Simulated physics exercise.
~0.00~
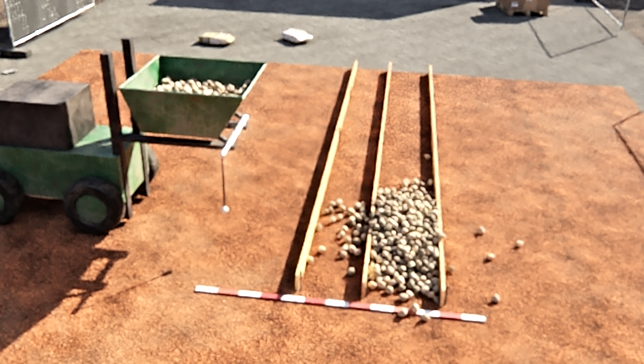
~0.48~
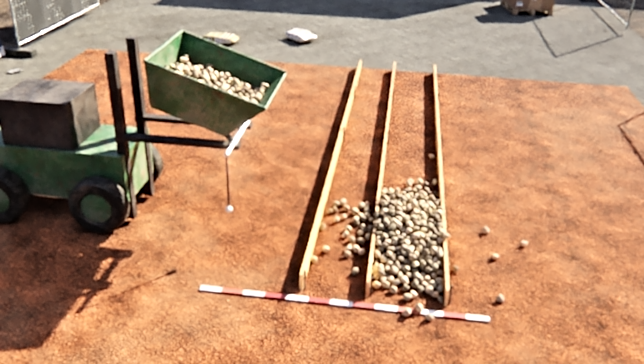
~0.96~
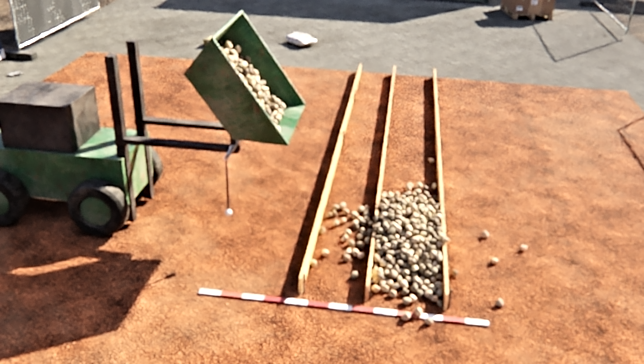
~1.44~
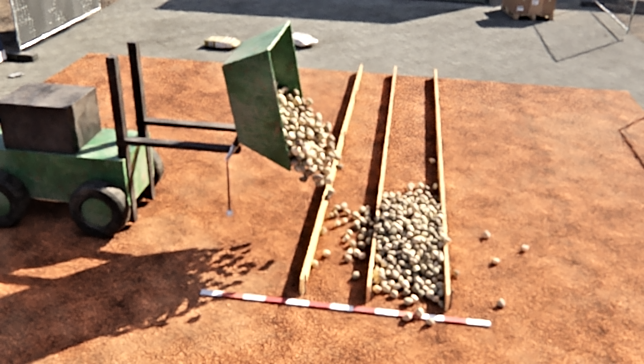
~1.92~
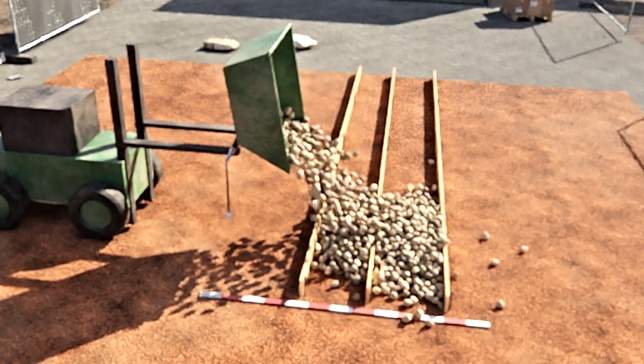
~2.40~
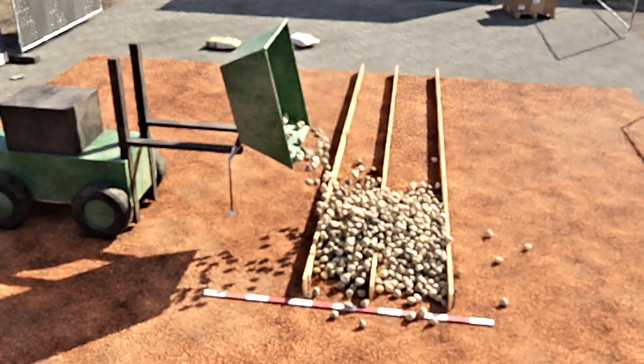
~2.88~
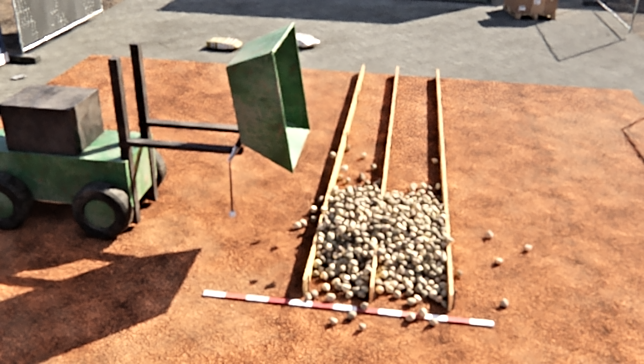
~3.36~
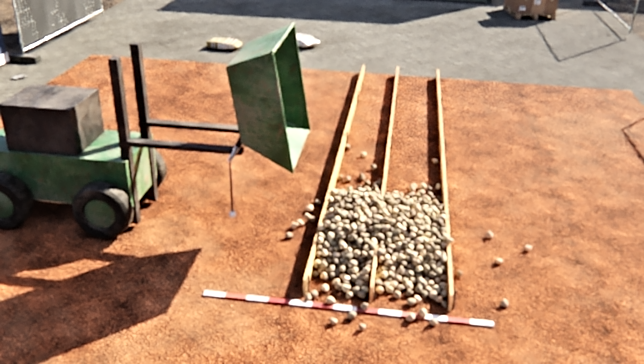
A green fork truck holds a green skip of pale, rounded stones at the left of a reddish-brown dirt yard, seen from above in sunlight. To the right, three long wooden boards form two bays, with an earlier heap mostly in the far one and a red-and-white staff across the front. The skip tips steeply towards the boards, and its stones slide out, pouring mainly into the near bay and merging with the heap. It jerks briefly back and forward, shedding the last stones. Finally the empty skip hangs tilted, both bays filled at their lower ends, with a few strays around.
